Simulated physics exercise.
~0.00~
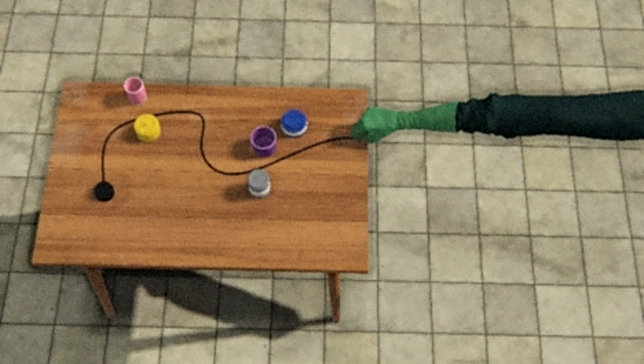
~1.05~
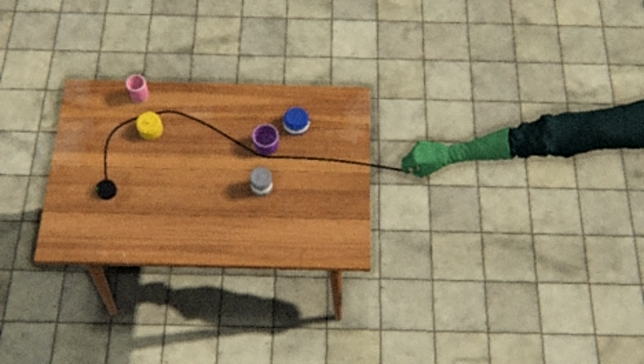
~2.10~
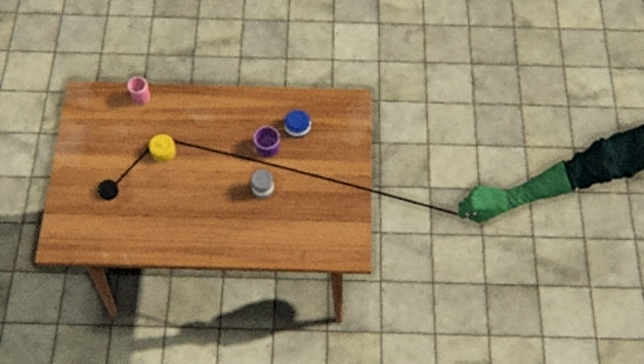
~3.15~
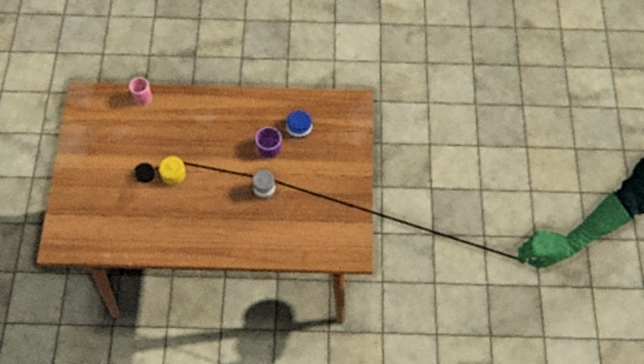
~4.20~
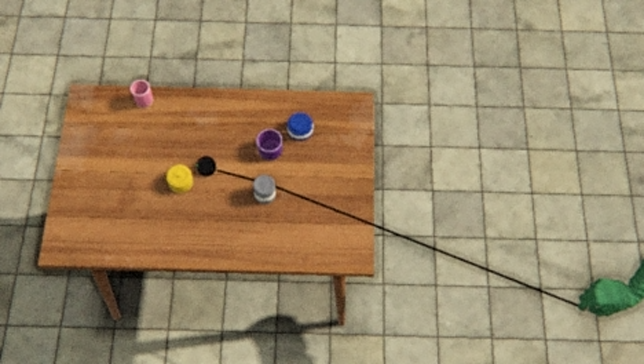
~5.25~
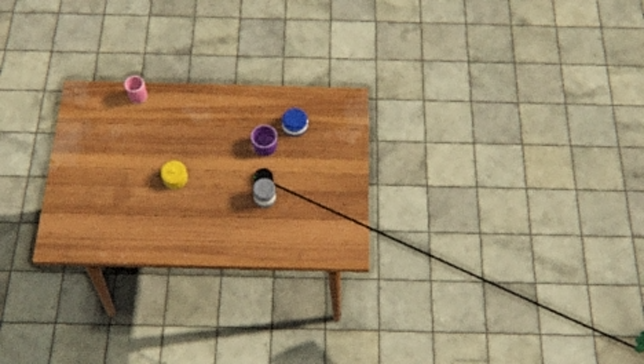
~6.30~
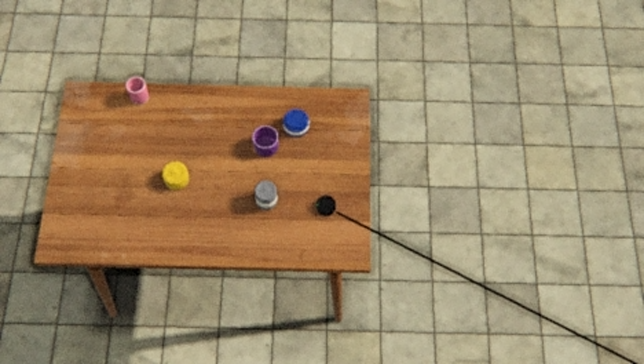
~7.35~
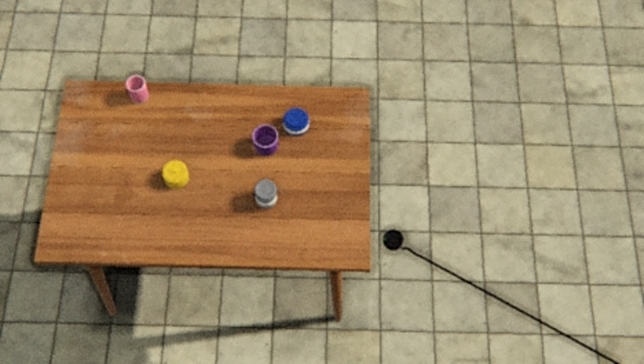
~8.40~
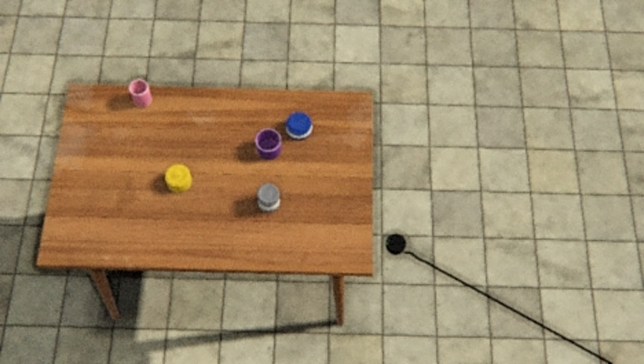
A green-gloved hand pulls a black cord, dragging its round end past pots off the table.
